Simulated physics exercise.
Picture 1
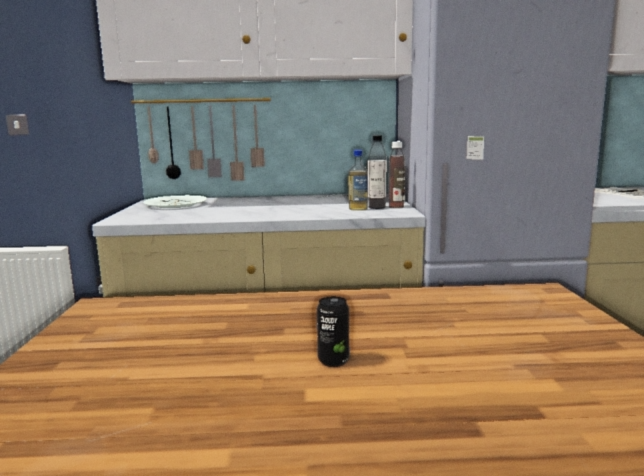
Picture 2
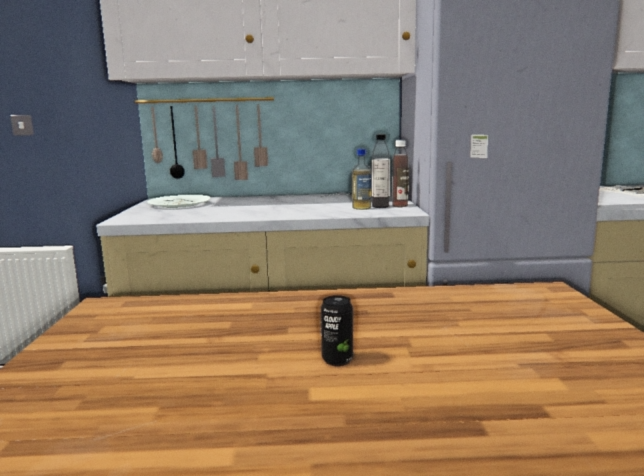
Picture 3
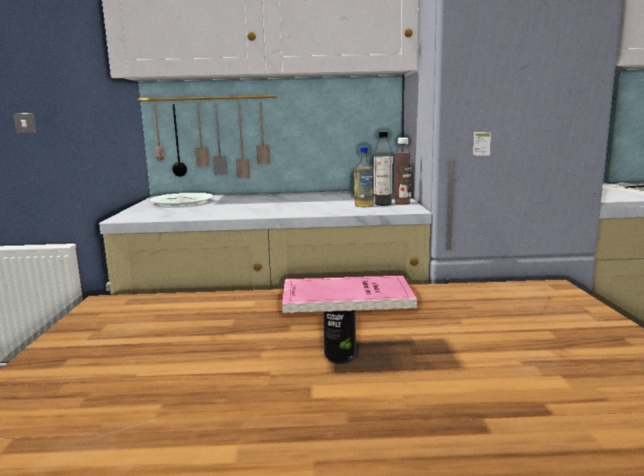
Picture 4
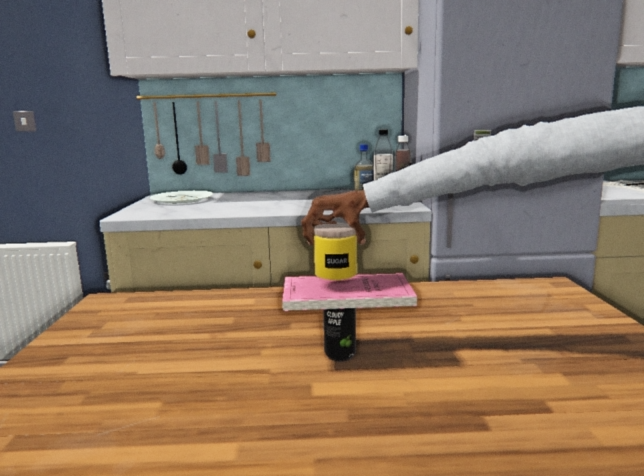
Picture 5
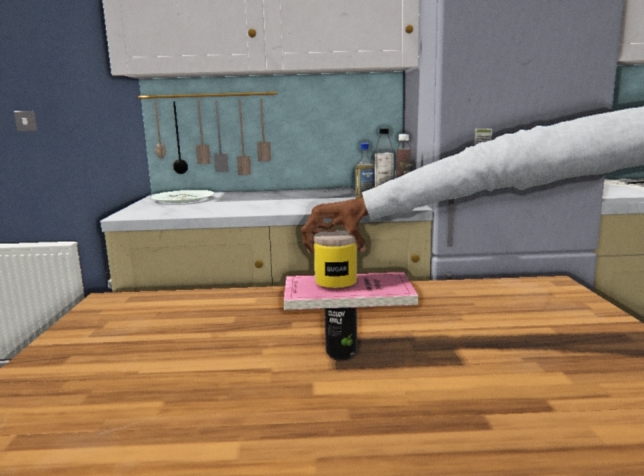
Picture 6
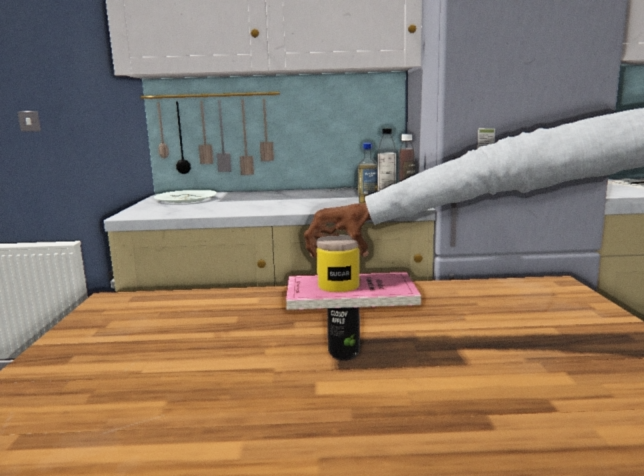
Hand lowering a yellow jar onto a pink book that appears on top of a black can on a wooden kitchen table.
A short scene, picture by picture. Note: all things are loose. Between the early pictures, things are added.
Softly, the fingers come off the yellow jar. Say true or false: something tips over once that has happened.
False - nothing tips over.
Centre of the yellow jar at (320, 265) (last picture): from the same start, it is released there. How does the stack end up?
The stack then stays standing.
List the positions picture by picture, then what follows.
In the first picture, the last thing is not in view yet; black can (333, 332).
In the second picture, the last thing is not in view yet; black can (337, 331).
In the third picture, the last thing is not in view yet; black can (340, 329).
The fourth picture shows still above its spot; yellow jar (336, 251); black can (340, 326).
The fifth picture shows still above its spot; yellow jar (336, 258); black can (341, 325).
The sixth picture shows in place under the hand; yellow jar (338, 263); black can (344, 325).
Then, 0.30 s on from there, no change.
Then, 0.70 s on from there, yellow jar resting near (338, 263).
In the end, all 3 unmoved. At the end, from the last picture's camera, yellow jar near (338, 263). The stack holds.
